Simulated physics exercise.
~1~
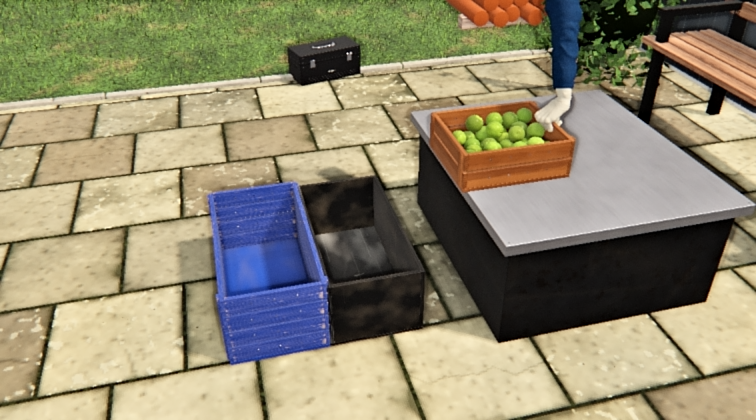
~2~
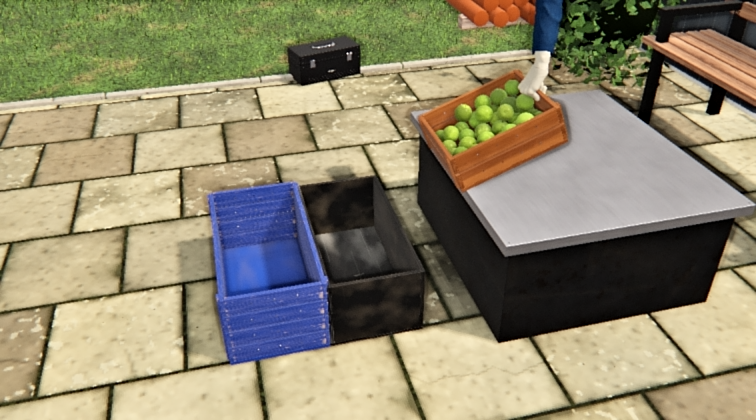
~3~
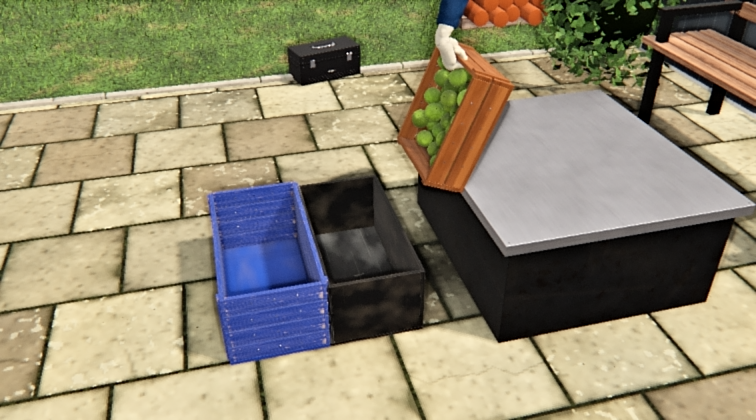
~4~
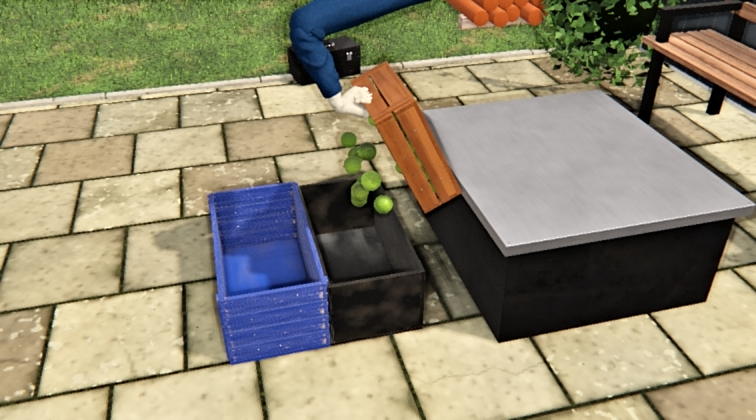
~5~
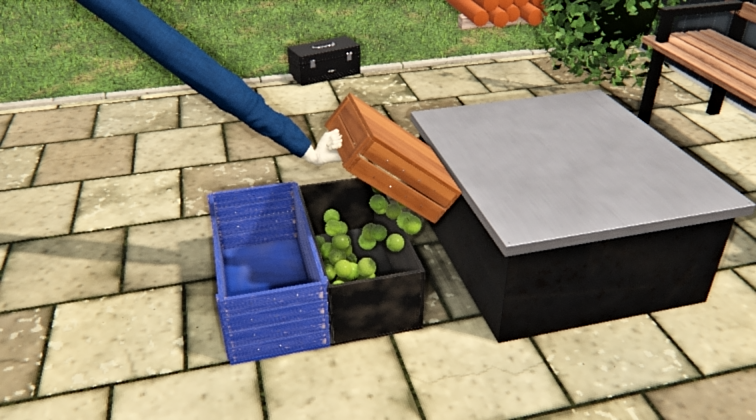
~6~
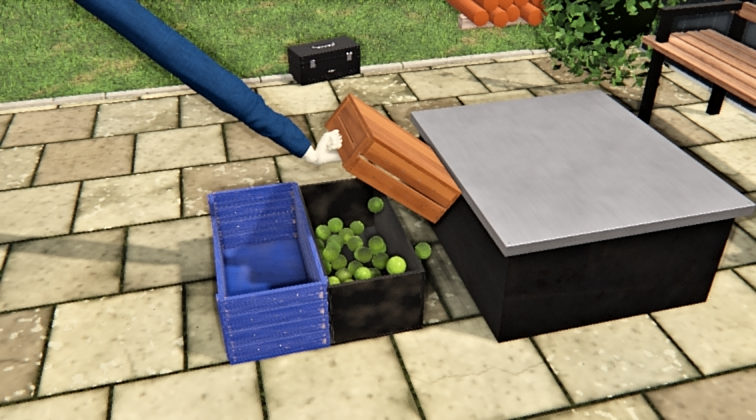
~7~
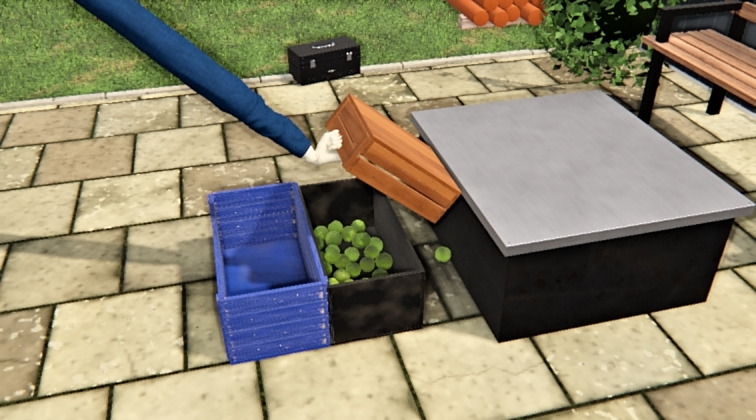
A gloved hand in a blue sleeve tipped a wooden box of green apples leftward off a gray-topped bench, pouring them into the black bin below; nearly all settled there, one lay on the paving beside it, and the blue tub stayed empty.
